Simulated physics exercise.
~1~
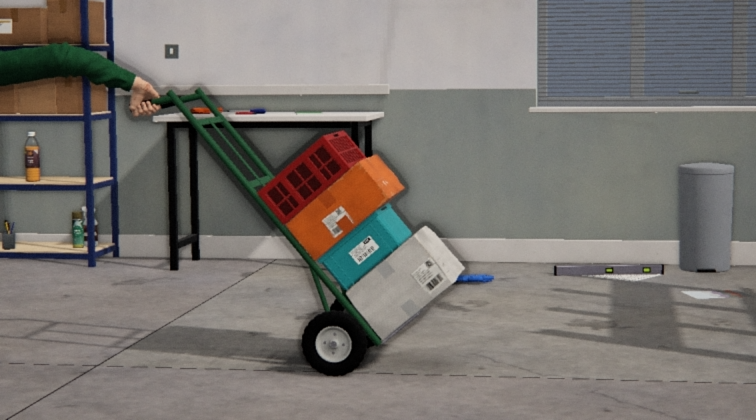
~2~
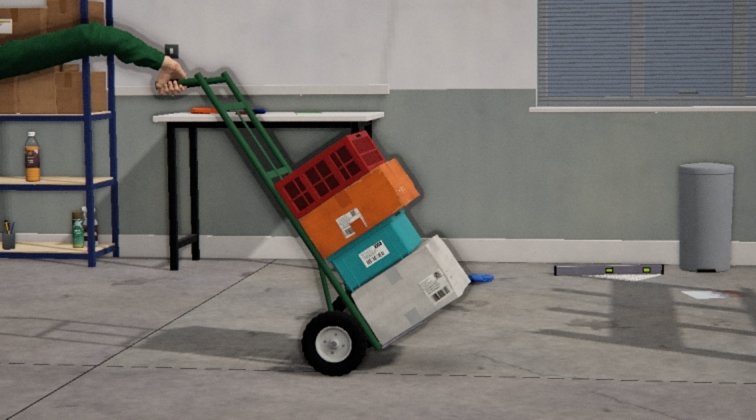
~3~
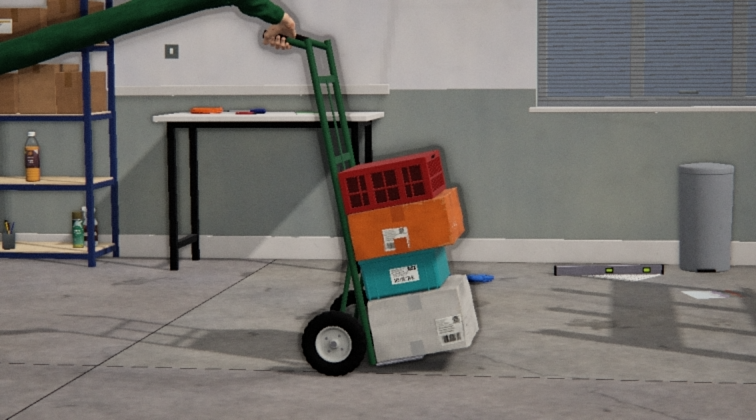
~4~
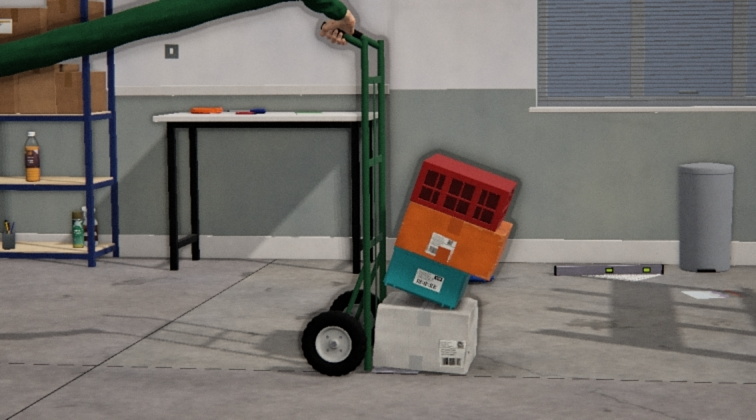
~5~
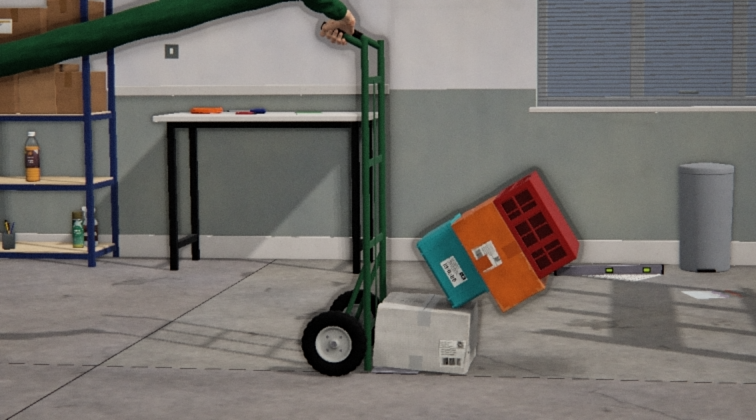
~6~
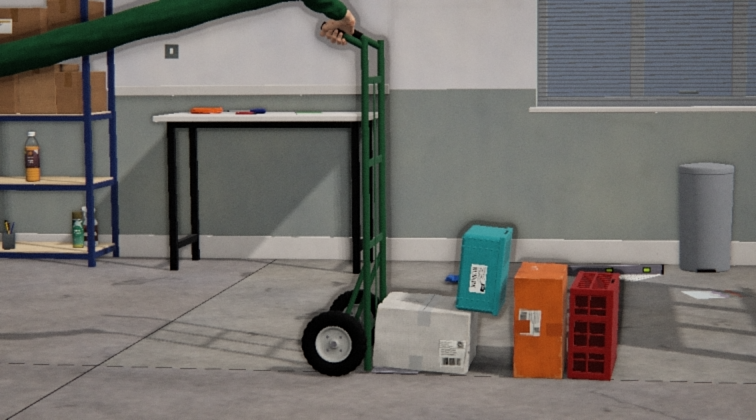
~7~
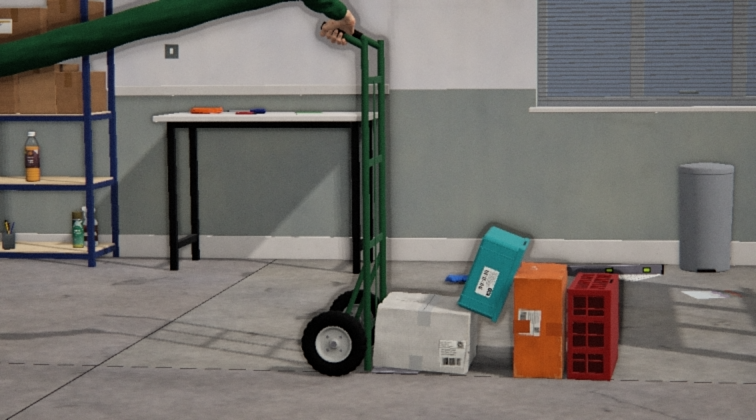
At the start, a green-sleeved arm holds a green hand truck tilted back to the left, loaded with a white box, a turquoise tote, an orange box and a red crate on top. The hand swings the truck forward, faster and faster, until it stands upright and stops. The upper three items keep going, tipping together to the right off the white box. The red crate and orange box land on end on the floor, side by side. The turquoise tote ends up tilted between the white box and the orange box, while the white box stays on the truck.
